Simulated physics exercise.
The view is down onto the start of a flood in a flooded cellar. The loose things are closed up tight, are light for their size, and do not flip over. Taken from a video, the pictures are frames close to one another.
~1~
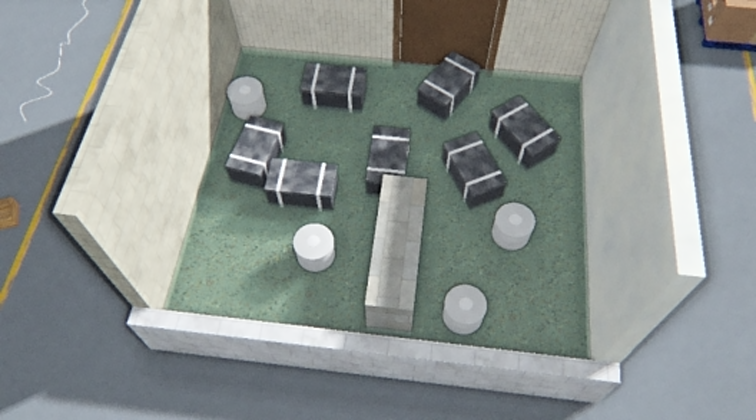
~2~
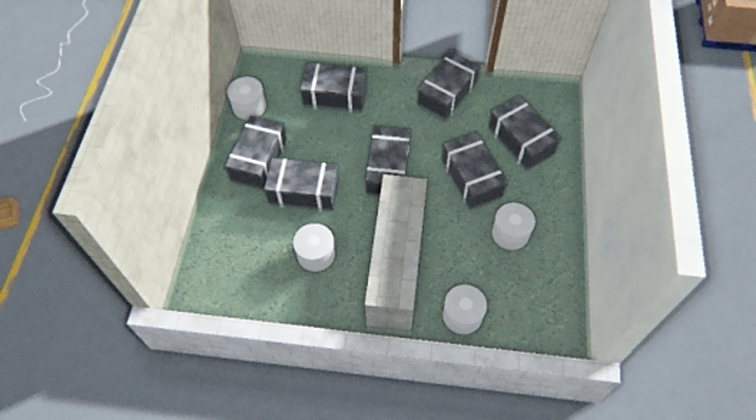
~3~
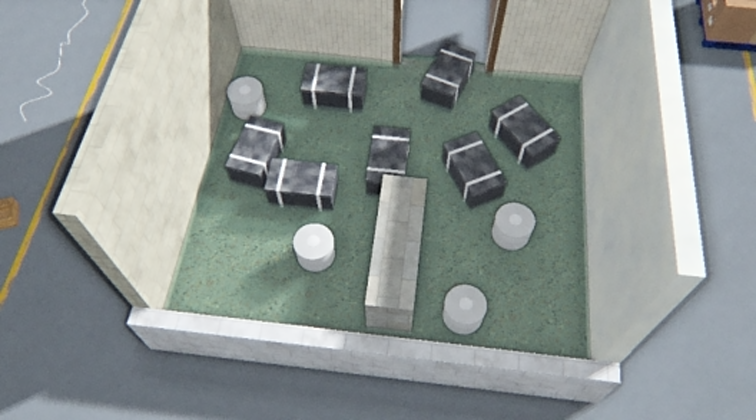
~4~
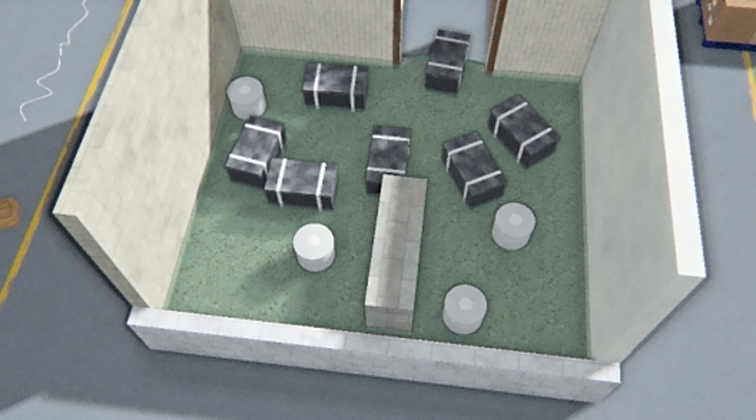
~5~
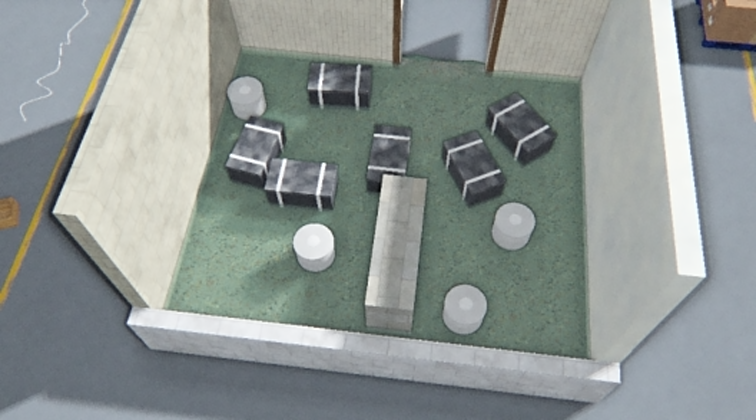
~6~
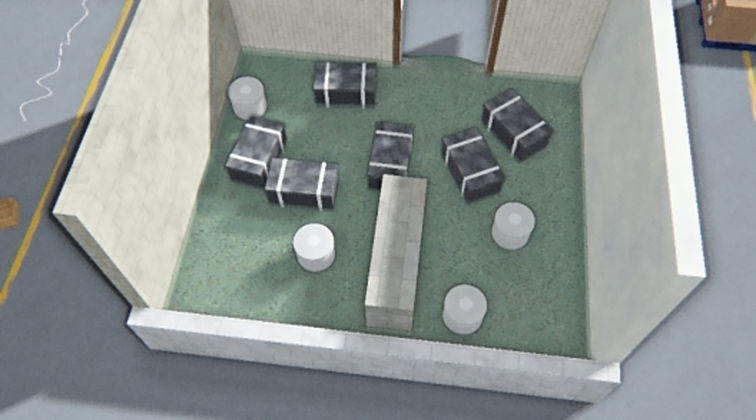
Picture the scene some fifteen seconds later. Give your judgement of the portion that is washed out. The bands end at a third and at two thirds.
It comes out within one to two thirds.
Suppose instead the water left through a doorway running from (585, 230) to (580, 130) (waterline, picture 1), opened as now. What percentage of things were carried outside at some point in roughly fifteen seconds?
About 50 percent.
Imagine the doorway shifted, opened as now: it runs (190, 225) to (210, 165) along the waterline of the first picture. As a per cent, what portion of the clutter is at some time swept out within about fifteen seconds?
About 30 %.
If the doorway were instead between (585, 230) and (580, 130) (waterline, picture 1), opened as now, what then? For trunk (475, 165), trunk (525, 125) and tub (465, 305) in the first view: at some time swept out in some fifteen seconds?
Looking at them in turn, number one is flushed away, number two is flushed away, and number three is held back.
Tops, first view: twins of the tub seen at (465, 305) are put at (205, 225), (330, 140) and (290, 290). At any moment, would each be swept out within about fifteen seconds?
Result, in sequence: Never gets out; ends up outside; never gets out.
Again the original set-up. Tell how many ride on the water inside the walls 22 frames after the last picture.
I make it 6.
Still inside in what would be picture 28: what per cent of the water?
74 %.
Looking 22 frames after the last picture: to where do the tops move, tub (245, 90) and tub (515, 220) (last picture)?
(278, 75) and (512, 162), roughly.
A moment on, 1 of 11 are out; 10 afloat.
Next, 3 of 11 are out; 8 afloat.
Later, 5 of 11 are out; 6 afloat.
In the end, 5 of 11 are out; 6 afloat.
